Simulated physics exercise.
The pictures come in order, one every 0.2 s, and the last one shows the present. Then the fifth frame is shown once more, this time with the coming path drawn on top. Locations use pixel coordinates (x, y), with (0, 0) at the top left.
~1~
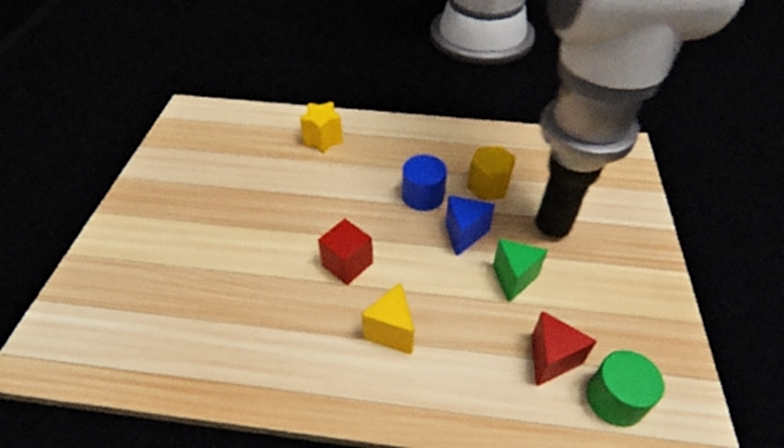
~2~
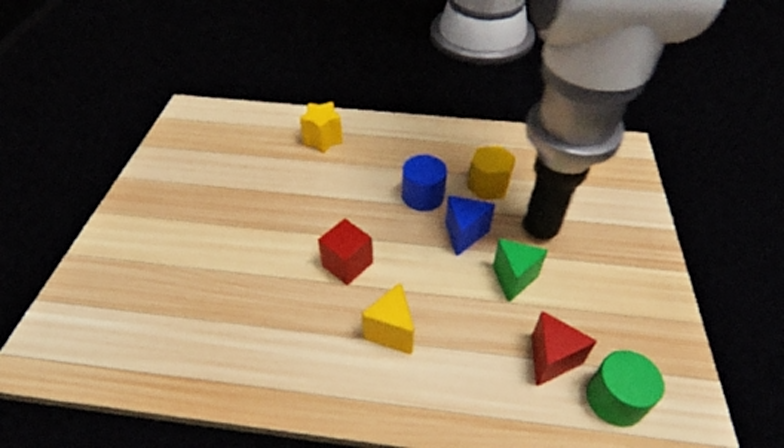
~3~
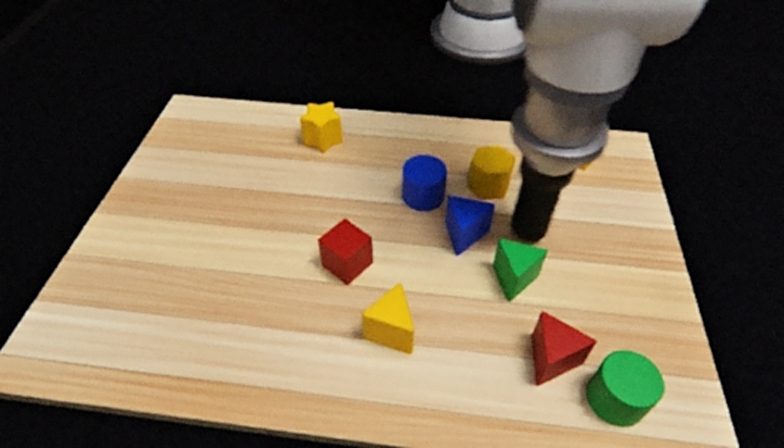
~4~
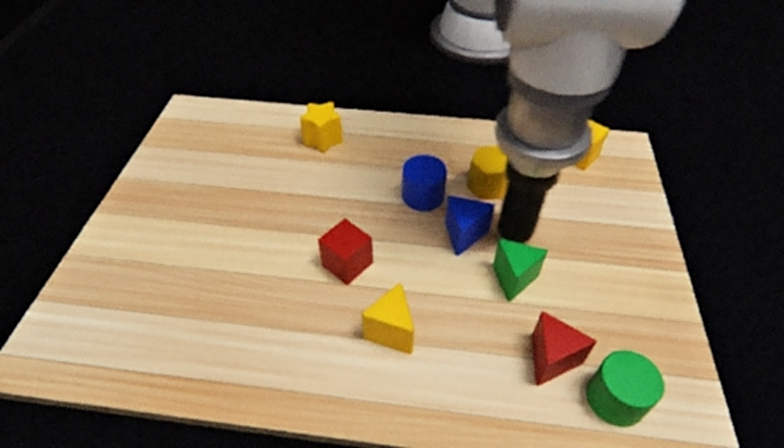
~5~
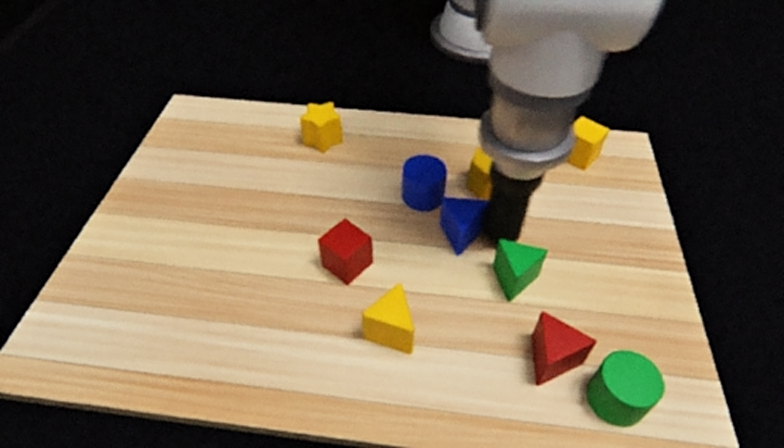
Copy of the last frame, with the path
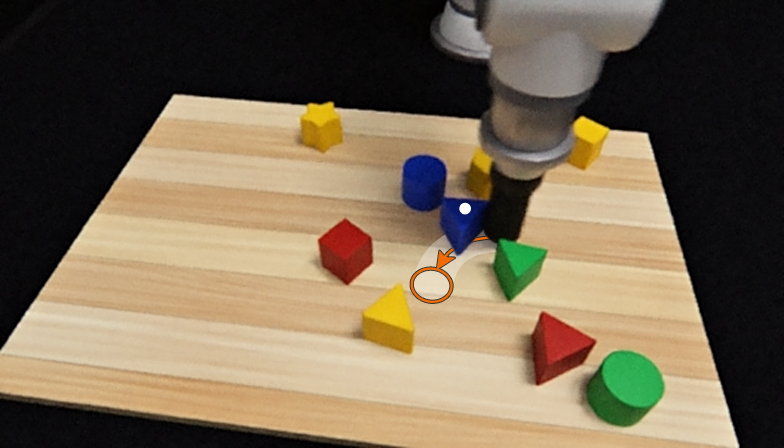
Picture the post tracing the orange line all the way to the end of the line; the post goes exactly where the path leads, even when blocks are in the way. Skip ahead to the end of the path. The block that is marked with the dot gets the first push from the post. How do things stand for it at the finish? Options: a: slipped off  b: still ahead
That would be a.
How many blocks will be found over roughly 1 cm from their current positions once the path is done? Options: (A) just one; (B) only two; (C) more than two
I choose A.
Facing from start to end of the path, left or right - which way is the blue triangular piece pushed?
Its sideways move is to the right.
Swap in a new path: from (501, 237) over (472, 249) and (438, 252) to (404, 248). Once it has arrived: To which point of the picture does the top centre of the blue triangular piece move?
Located at (408, 196).
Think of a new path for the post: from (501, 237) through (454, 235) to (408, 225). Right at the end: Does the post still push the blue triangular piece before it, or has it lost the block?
The block sits ahead of the post.
Drawn move, from (501, 237) through (468, 242) and (444, 258) to (432, 285); the dot is on the blue triangular piece.
The first path, step by step. One third of the way, post at (468, 236); blue triangular piece at (438, 209), turned 15° anticlockwise.
Two thirds of the way, post at (443, 253); blue triangular piece at (424, 210).
At the end, post at (432, 279); blue triangular piece at (424, 210); green triangular piece still.
